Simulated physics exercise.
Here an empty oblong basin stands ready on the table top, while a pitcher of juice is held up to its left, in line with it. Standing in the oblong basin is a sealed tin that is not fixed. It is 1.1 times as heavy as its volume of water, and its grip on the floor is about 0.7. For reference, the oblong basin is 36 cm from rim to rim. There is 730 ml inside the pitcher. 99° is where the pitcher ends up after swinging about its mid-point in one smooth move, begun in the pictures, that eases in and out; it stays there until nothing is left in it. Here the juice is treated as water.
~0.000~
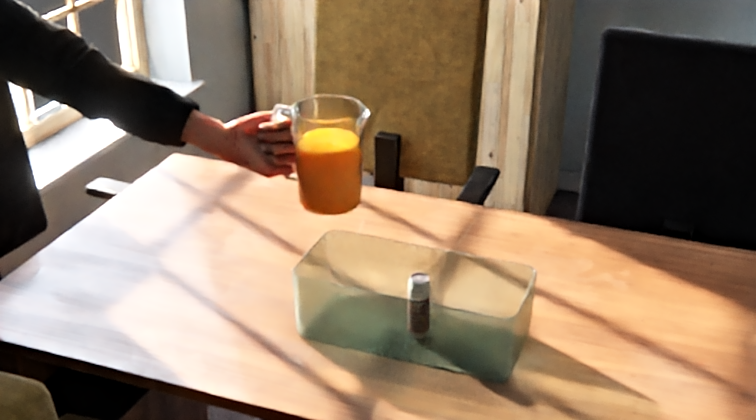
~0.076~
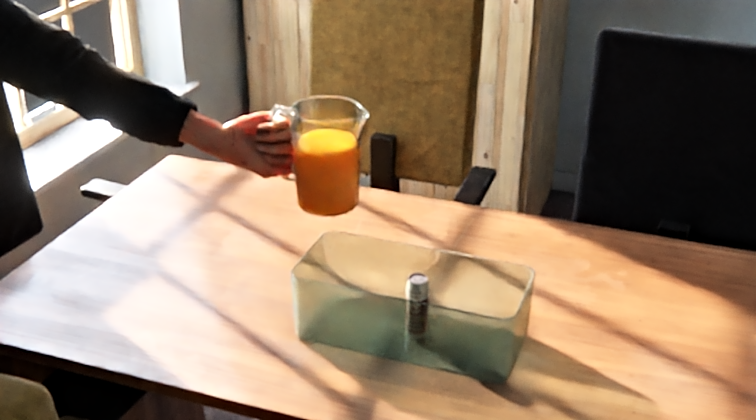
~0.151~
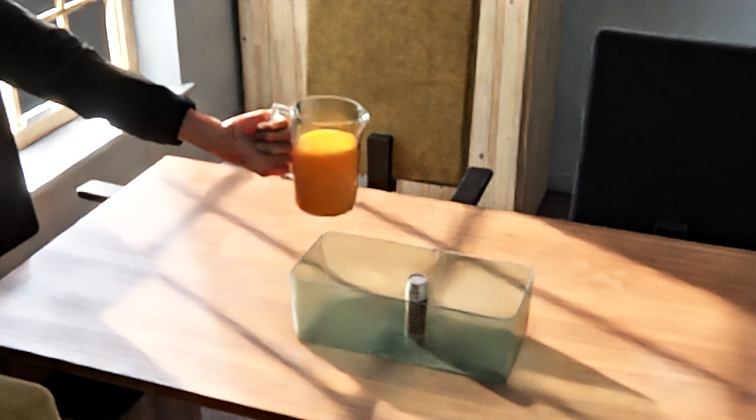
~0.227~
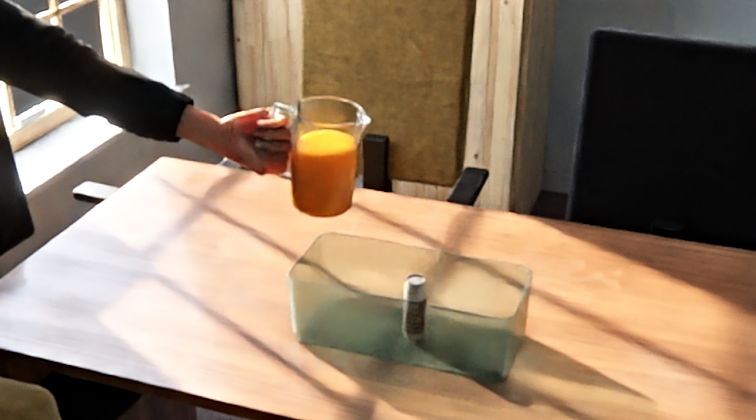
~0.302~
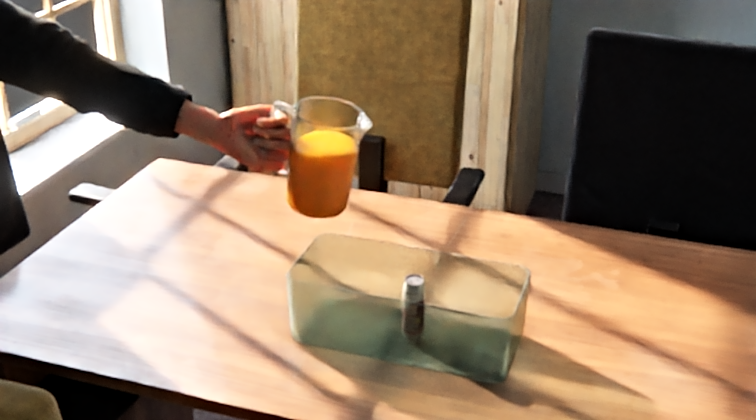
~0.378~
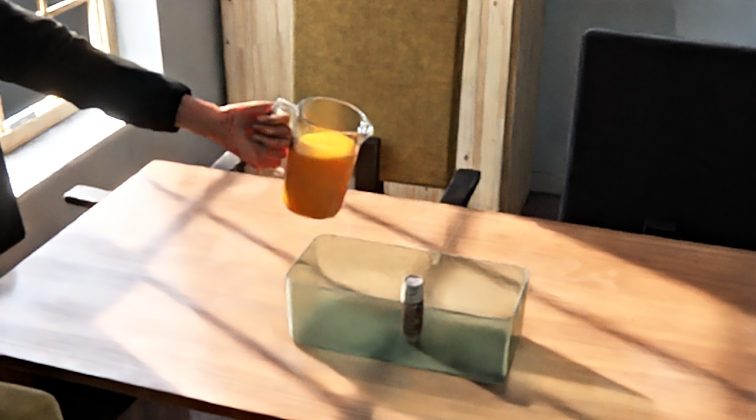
On a sunlit wooden table, an oblong basin holding a small tin stands still as a hand slowly tilts a juice pitcher rightward.
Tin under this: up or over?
Still erect.
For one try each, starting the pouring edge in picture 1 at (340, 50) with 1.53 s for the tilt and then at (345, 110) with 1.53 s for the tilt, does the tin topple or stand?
In the first try it remains standing; in the second it comes down.
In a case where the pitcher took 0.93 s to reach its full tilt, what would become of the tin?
Then the tin does not tip.
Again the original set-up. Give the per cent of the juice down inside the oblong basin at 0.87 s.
Roughly 0 percent.
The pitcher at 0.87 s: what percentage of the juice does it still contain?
Remaining: Near 98 % of the total.
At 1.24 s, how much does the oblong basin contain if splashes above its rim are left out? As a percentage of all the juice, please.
I'd put it at roughly 22 per cent.
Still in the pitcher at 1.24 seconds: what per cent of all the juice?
58 %.
After 0.87 s the tilt is 60° and 97 per cent is still to pour; the tin stands where it began.
After 1.24 s the tilt is 90° and 57 per cent is still to pour; the tin stands where it began.
After 1.62 s the tilt is 99° and 11 per cent is still to pour; the tin stands where it began.
After 2.03 s the tilt is 99° and 1 per cent is still to pour; the tin stands where it began.
In the end the tin stands where it began.
